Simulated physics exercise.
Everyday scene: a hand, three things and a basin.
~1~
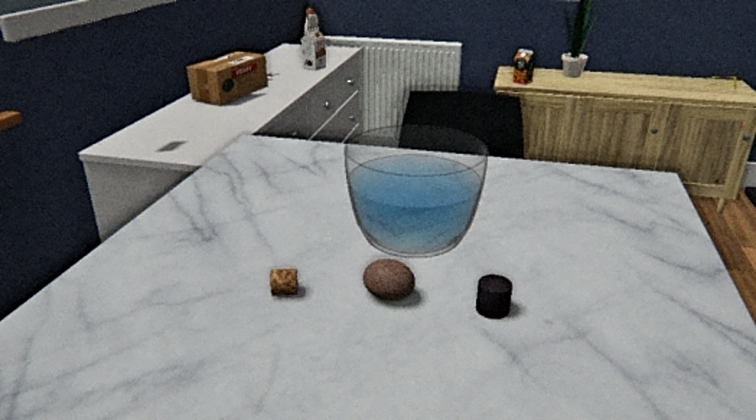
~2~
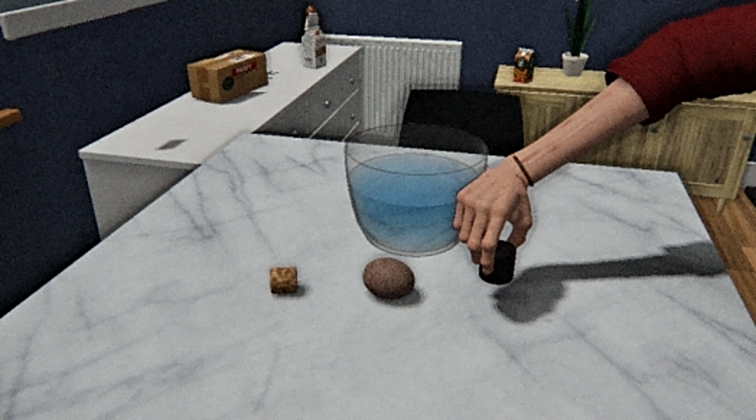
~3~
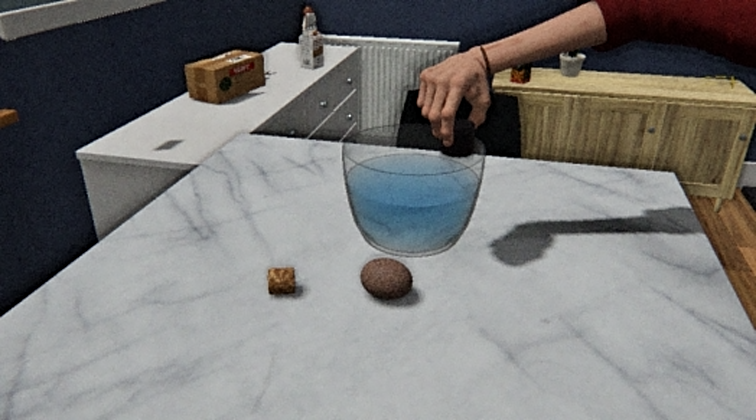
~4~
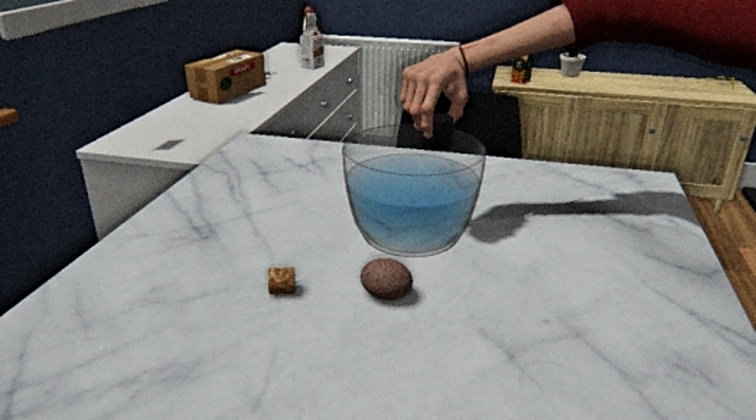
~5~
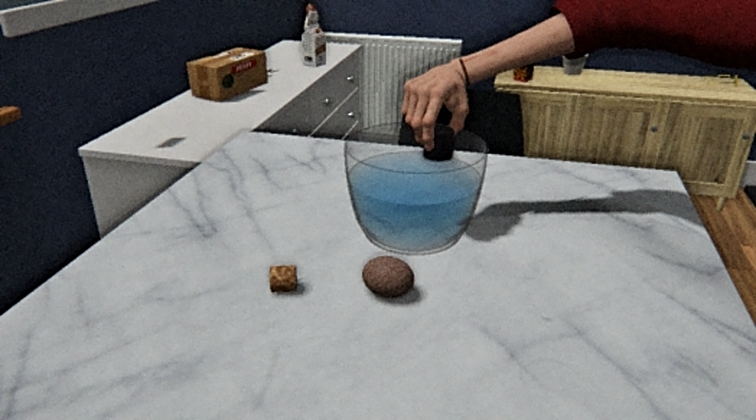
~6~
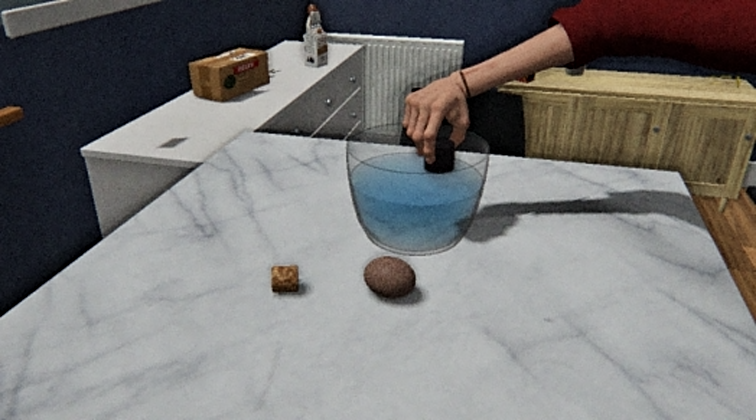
A hand in a dark red sleeve reaches from the right over a white marble table, seen from slightly above in a room with dark blue walls. A clear basin of blue water stands behind a small brown cork, a rounded brown stone and a black cylinder, left to right. The hand grips the cylinder, lifts it over the basin and lowers it to just above the water, the view barely shifting.
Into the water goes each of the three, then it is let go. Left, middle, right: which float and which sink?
Left rests at the top - middle lies at the bottom - right lies at the bottom.
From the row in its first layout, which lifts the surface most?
The second item in the row.
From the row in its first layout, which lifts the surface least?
The left-hand item.
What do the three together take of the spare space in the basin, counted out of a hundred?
Close to 12 percent of that free room.
Shortly, the iron weight ends at the bottom.
Then, the stone ends at the bottom.
At the finish, the cork bobs at the top; afloat, cork.
